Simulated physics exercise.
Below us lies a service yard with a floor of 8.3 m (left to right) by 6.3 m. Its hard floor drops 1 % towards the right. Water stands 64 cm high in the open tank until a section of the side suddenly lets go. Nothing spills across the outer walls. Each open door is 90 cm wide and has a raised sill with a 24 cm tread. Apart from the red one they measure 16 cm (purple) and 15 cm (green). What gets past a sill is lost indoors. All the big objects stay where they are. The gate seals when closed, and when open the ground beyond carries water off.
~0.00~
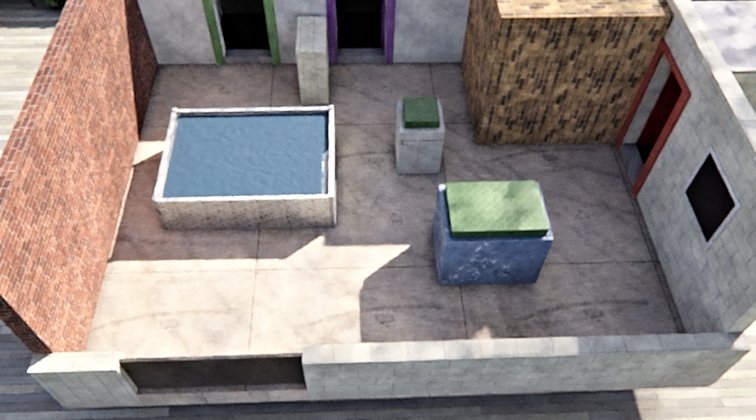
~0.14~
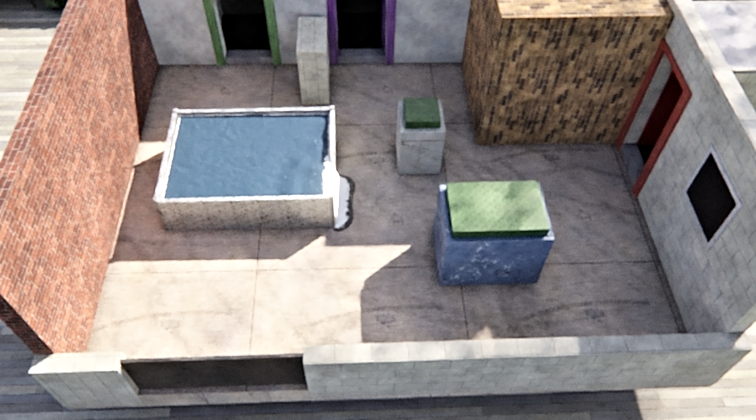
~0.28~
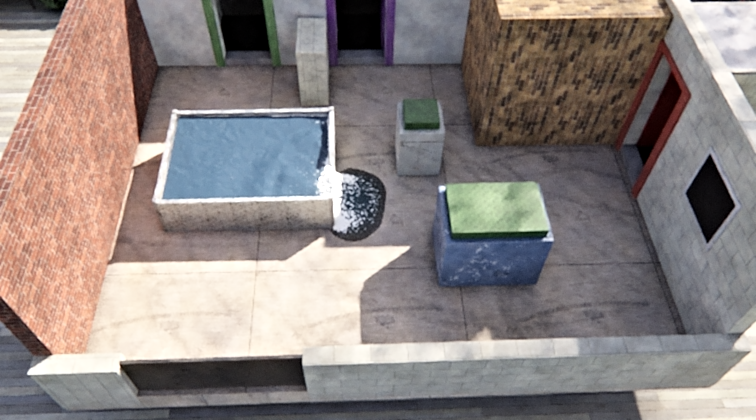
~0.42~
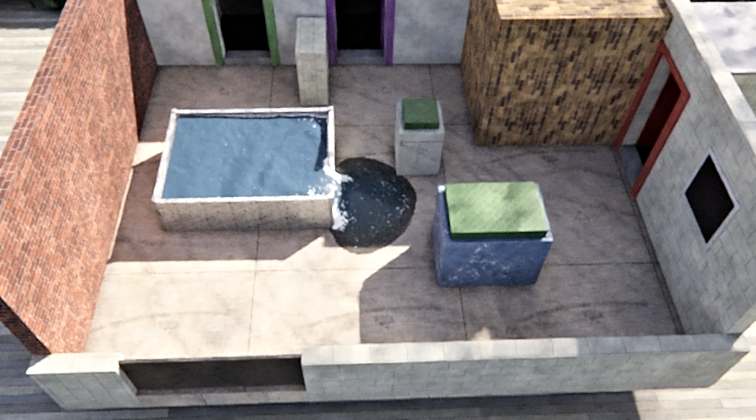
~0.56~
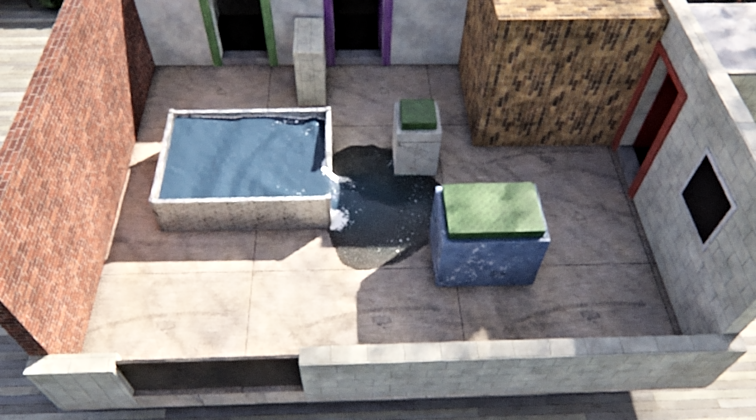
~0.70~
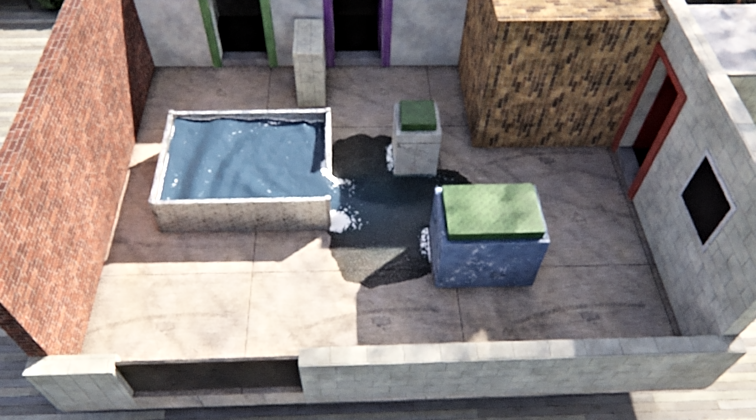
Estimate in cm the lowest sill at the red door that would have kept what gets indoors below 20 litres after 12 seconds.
At least 24 cm or so.
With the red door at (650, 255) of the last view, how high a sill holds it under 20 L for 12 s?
About 14.5 cm.
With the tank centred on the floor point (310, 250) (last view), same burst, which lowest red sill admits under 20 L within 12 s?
Then roughly 17 cm.
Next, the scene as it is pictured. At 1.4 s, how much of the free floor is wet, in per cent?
Near 25 per cent is wet.
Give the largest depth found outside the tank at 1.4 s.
Up to some 38 cm.
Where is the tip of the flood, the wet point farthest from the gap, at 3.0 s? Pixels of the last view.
Near (688, 351).
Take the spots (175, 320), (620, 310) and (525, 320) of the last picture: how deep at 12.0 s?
Roughly 5, 7 and 10 cm, in turn.
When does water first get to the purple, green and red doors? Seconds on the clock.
Purple 2.2 s, green 10.5 s, red 1.6 s.
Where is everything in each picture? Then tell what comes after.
In the first picture, the open tank at (249, 155) is whole and still, 64 cm deep; the red door at (647, 127) is dry.
In the second picture, the gap is at (331, 193), the front 0.3 m out at (348, 216); the back of the open tank holds 64 cm.
In the third picture, the front is at (381, 199), 0.8 m from the gap at (331, 195); 0.8 m2 of floor is wet, 64 cm left at the back.
In the fourth picture, the gap is at (330, 195), the front 1.3 m out at (410, 207); the back of the open tank holds 64 cm.
In the fifth picture, water pours out at (328, 195) and has run 1.9 m, to a hidden place; about 5 cm deep outside, 64 cm at the back.
In the sixth picture, the front is at a hidden place, 2.5 m from the gap at (327, 196); 4.0 m2 of floor is wet, 61 cm left at the back; 2.6 m in a straight line remain to the red door at (643, 130).
After 1.4 s water covers 25 % of the floor, deepest (38 cm) near (336, 213); it has not reached the red door.
After 3.0 s water covers 45 % of the floor, deepest (32 cm) near (626, 183); 29 cm at the red door, 38 litres in over its 16 cm sill.
After 12.0 s water covers 90 % of the floor, deepest (14 cm) near (613, 175); 13 cm at the red door, 122 litres in over its 16 cm sill.
At the red door as built, the water arrived by 1.7 s and peaked near 29 cm at 2.6 s.
Run again over the same 12 s with other heights there, 53 litres in over 20 cm, 8 litres over 27 cm. The limit of 20 litres is kept from about 24 cm up.
